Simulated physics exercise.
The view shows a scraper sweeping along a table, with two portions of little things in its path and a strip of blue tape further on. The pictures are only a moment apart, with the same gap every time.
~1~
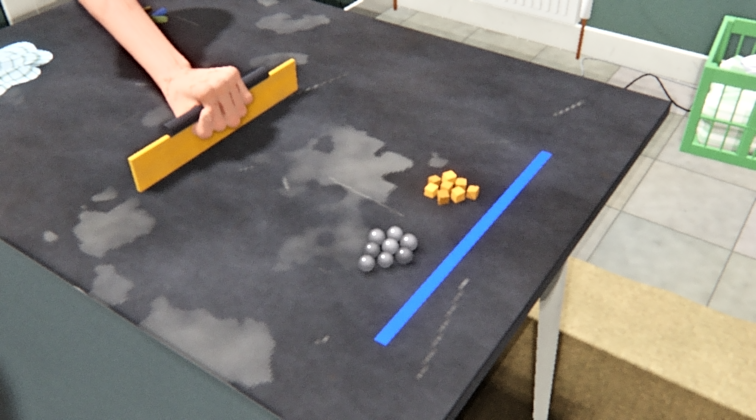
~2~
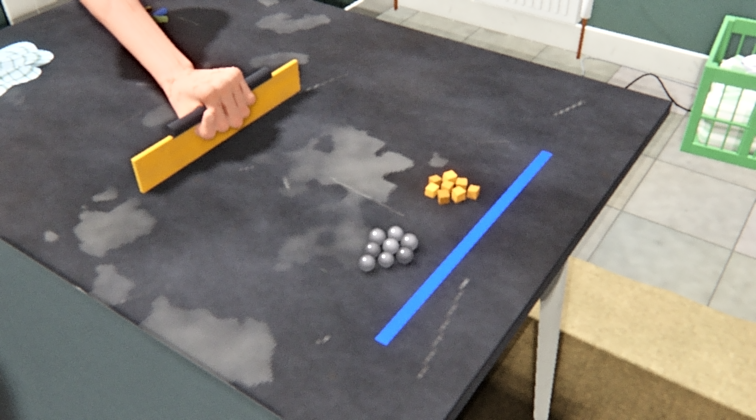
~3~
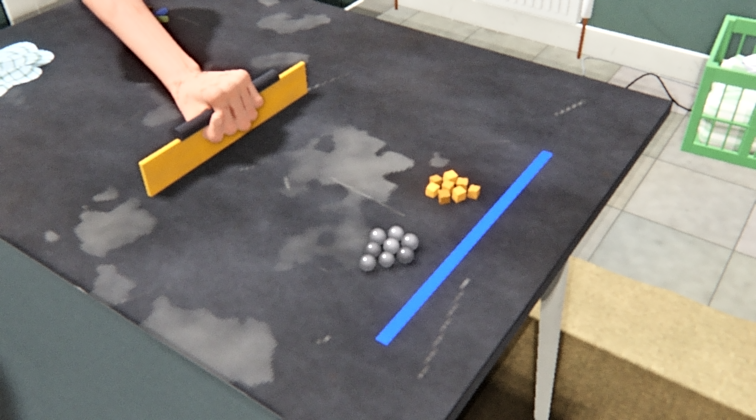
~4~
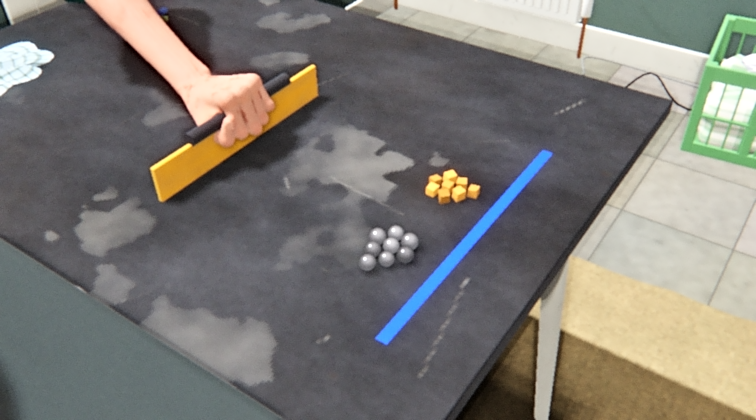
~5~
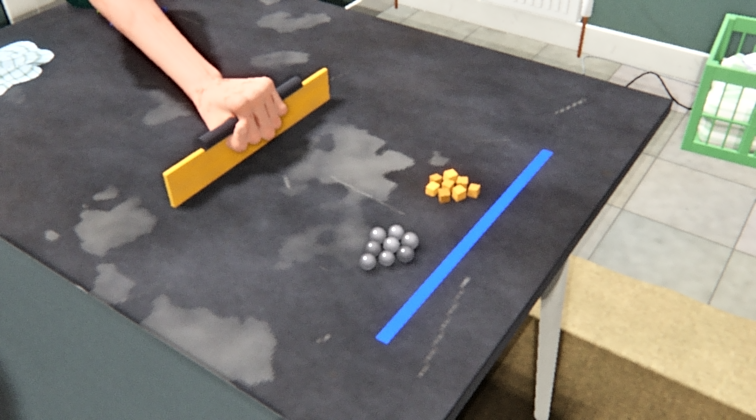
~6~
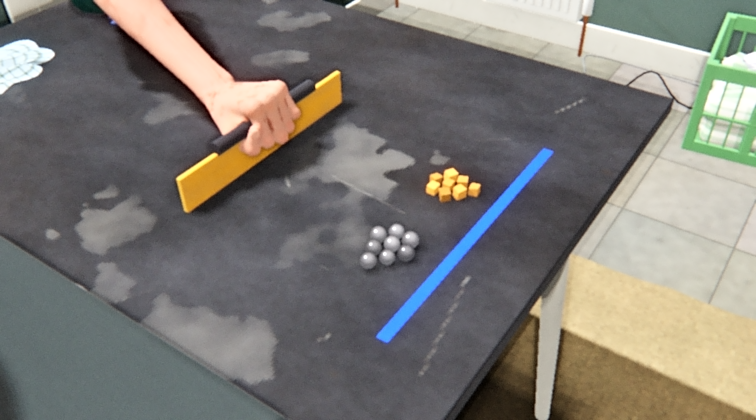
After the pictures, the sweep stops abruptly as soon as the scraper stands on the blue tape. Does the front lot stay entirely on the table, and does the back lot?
Result: The front lot spills in part; the back lot does not spill.
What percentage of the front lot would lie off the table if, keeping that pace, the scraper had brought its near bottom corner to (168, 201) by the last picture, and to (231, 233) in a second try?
It comes out at around 100 per cent for the first one and around 100 per cent for the other.
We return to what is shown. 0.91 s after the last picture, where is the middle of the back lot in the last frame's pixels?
Around (521, 213).
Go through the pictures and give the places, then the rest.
The first frame shows scraper near (147, 166), at rest; blue tape near (540, 161), about a palm's width from the edge; edge at (551, 272); front lot near (390, 246), a few steel balls; back lot near (446, 188), a few croutons.
The second frame shows scraper near (150, 167); back lot near (447, 188).
The third frame shows scraper near (158, 171); front lot near (391, 246).
The fourth frame shows scraper near (169, 176); back lot near (447, 187).
The fifth frame shows scraper near (181, 181); front lot near (391, 245).
The sixth frame shows scraper near (195, 186); blue tape near (542, 158); edge at (553, 269); front lot near (392, 244); back lot near (448, 186).
Then, 0.44 s on from there, scraper still moving, near (369, 160); front lot all on the table, its front near (406, 253); back lot all on the table, its front near (474, 190).
Then, 0.91 s on from there, scraper stopped at the blue tape; front lot all on the table, its front near (473, 336); back lot all on the table, its front near (534, 215).
Then, 1.19 s on from there, scraper stopped at the blue tape; front lot the bulk over the edge; back lot all on the table, its front near (537, 217).
In the end, scraper stopped at the blue tape; front lot the whole lot over the edge; back lot all on the table, its front near (537, 217).
